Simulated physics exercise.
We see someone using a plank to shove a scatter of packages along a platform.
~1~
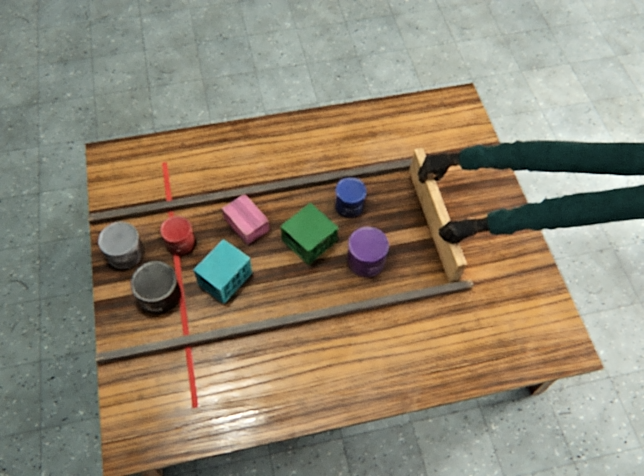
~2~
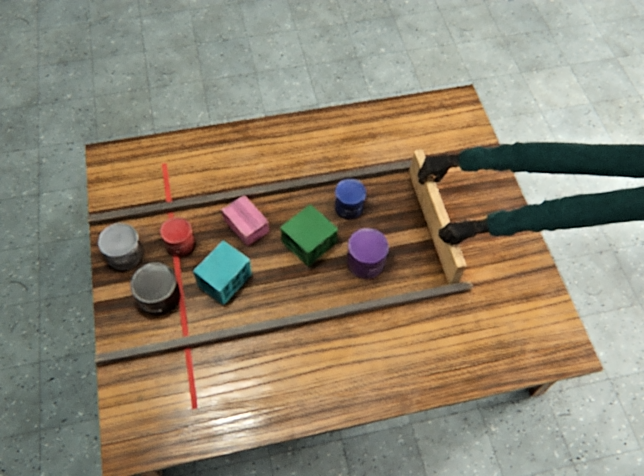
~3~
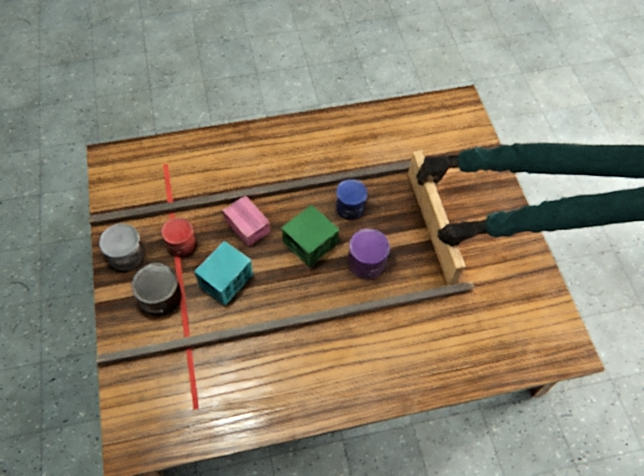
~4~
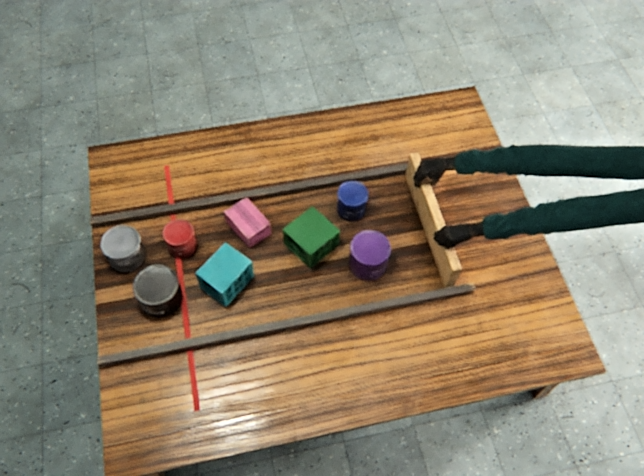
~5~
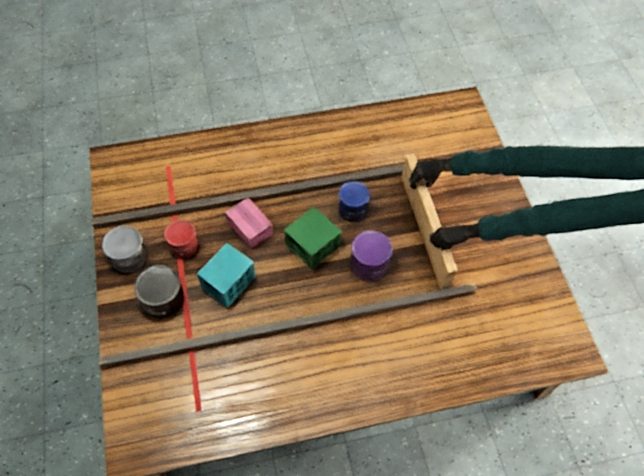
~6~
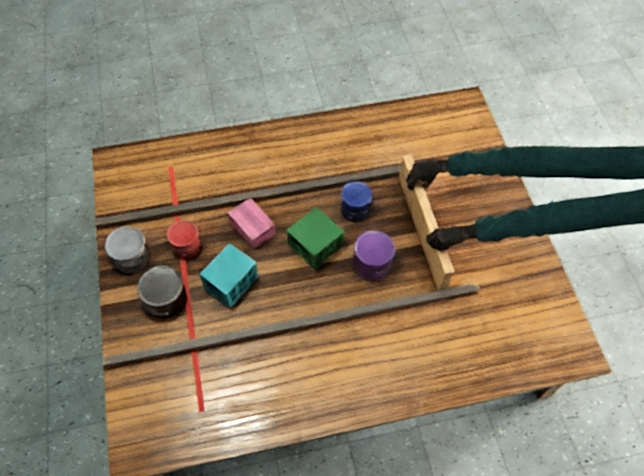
On a wooden platform, gloved hands slide a plank slightly left toward scattered colourful pails and crates, which stay in place.
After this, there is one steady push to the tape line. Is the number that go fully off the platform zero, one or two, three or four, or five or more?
Lost: One or two.
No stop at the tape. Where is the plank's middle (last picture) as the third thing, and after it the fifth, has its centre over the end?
Pixels in order: Roughly (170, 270), roughly (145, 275).
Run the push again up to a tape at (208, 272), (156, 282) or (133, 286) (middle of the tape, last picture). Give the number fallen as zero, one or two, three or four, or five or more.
Going through the places as listed, I'd say none, then three to four, then at least five.
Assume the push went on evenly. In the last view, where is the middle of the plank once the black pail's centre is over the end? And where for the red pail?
Approx. (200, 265) for the first, approx. (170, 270) for the second.
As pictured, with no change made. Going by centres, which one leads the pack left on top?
Nearest at the end: The red pail.
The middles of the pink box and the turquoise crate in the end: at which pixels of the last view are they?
You'll find the pink box at roughly (132, 240) and the turquoise crate at roughly (120, 312).
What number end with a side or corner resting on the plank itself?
The count in contact is 3.
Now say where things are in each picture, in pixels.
Grey pail (122, 246); black pail (157, 288); red pail (178, 236); plank (436, 214); tape (178, 272), in the first frame.
Black pail (156, 289); purple pail (367, 254), in the second frame.
Red pail (179, 238); plank (435, 217), in the third frame.
Grey pail (124, 249); green crate (311, 237), in the fourth frame.
Black pail (160, 292); turquoise crate (227, 276), in the fifth frame.
Grey pail (129, 250); black pail (163, 292); red pail (185, 240); plank (424, 221); tape (184, 276), in the sixth frame.
Early on, none off yet; grey pail at rest near (129, 250); black pail at rest near (163, 292); red pail at rest near (185, 240).
A while later, none off yet; grey pail travelled a little near (114, 254); black pail travelled about its own width near (124, 294); red pail travelled about its own width near (148, 248).
Finally, the number that fall off is one or two; lost, black pail and grey pail.
